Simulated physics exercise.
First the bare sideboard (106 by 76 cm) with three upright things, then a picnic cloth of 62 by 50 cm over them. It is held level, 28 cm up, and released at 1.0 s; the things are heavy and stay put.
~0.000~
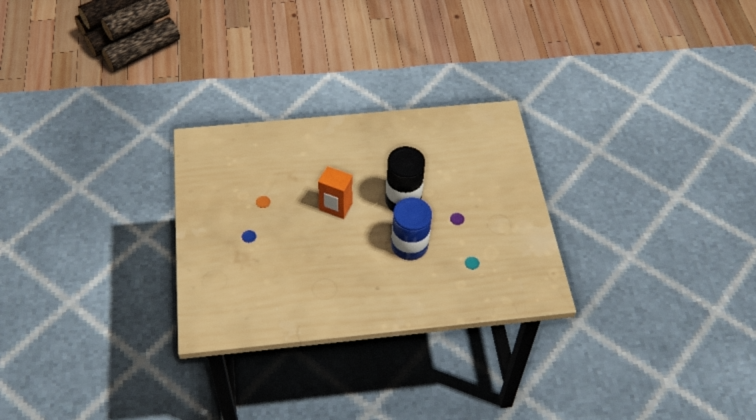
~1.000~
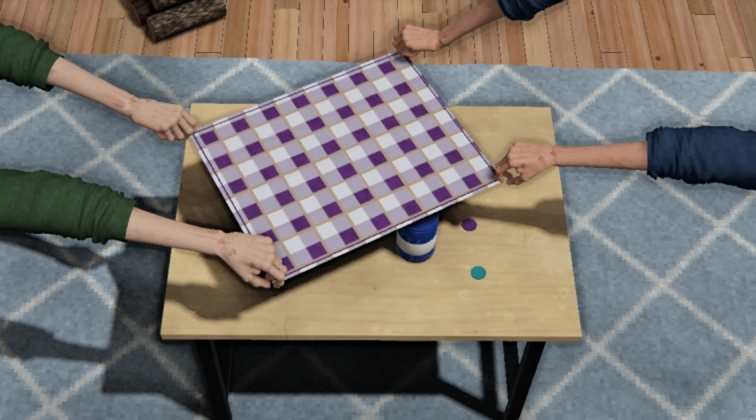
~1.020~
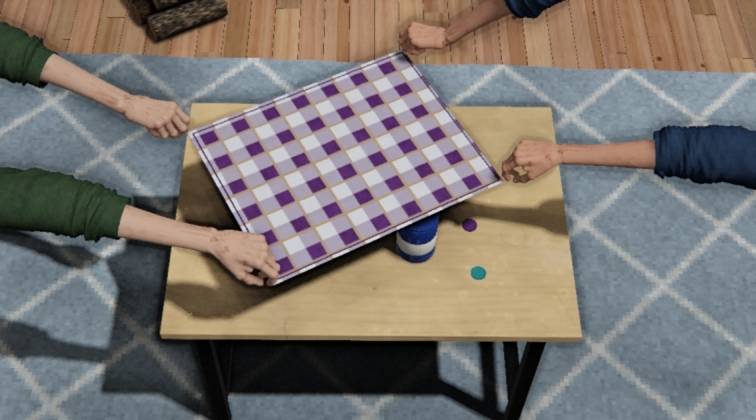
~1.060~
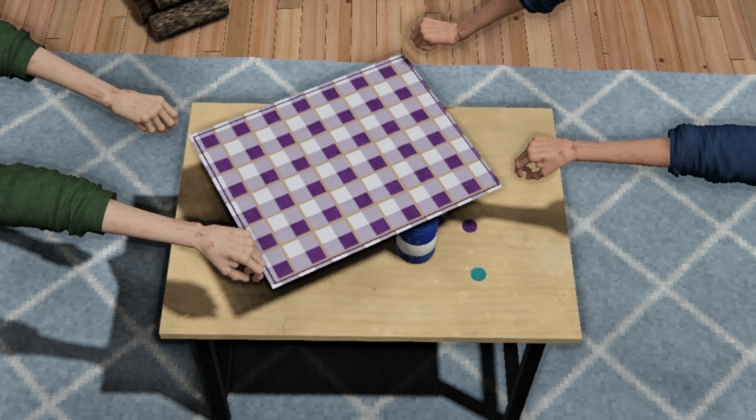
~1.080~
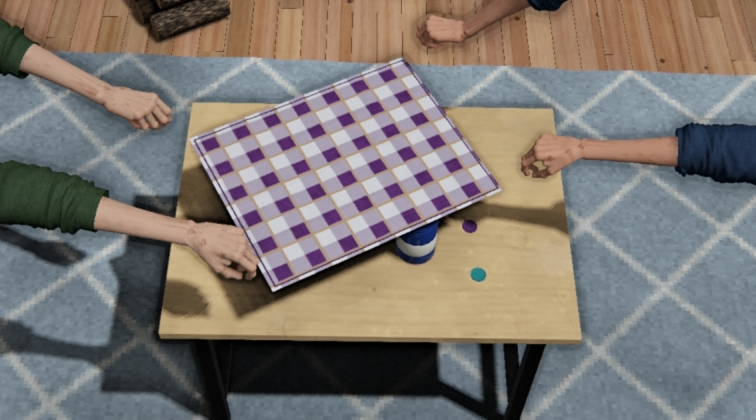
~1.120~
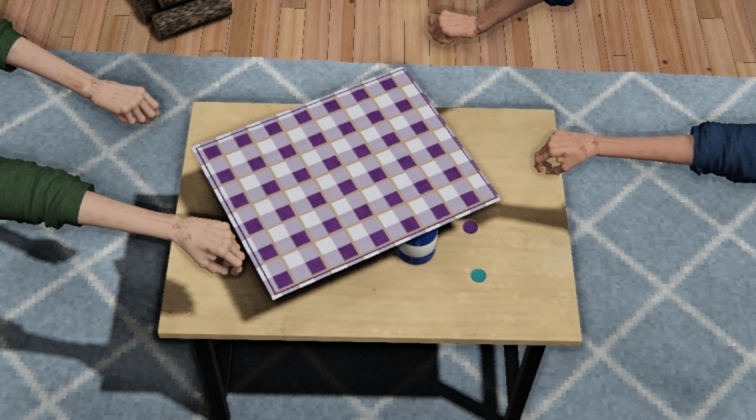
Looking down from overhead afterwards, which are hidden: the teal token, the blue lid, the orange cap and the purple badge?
In order: The teal token stays uncovered; the blue lid vanishes under it; the orange cap vanishes under it; the purple badge still shows.
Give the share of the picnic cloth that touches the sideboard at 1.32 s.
About 25 %.
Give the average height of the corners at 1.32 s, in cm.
Some 1 cm up.
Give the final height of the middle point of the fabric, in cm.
Some 13 cm up.
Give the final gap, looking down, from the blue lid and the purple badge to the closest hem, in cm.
Roughly 4 cm, 5 cm.
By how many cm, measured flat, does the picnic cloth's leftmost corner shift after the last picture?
About 4 cm.
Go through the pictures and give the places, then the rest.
Teal token (472, 263); blue lid (249, 236); orange cap (263, 202); purple badge (457, 219); orange carton (335, 178), 14 cm tall; black tin (407, 161), 19 cm tall; blue canister (413, 213), 16 cm tall, in the first picture.
Picnic cloth corners (274, 284) (188, 133) (402, 49) (503, 181); highest point 28 cm, lowest 28 cm, in the second picture.
Picnic cloth corners (274, 285) (188, 133); highest point 28 cm, lowest 28 cm, in the third picture.
Picnic cloth corners (273, 288) (189, 136); highest point 26 cm, lowest 26 cm, in the fourth picture.
Picnic cloth corners (273, 291) (189, 139); highest point 25 cm, lowest 25 cm, in the fifth picture.
Picnic cloth corners (273, 300) (191, 148) (404, 67) (501, 200); highest point 22 cm, lowest 21 cm, in the sixth picture.
At 1.3 s, 25 % of it is down, spanning 63 by 57 cm, above blue lid, orange cap.
At 1.5 s, 30 % of it is down, spanning 71 by 52 cm, above blue lid, orange cap.
At 1.7 s, 30 % of it is down, spanning 64 by 52 cm, above blue lid, orange cap.
At 1.9 s, 30 % of it is down, spanning 69 by 52 cm, above blue lid, orange cap.
At 2.7 s, 30 % of it is down, spanning 65 by 52 cm, above blue lid, orange cap.
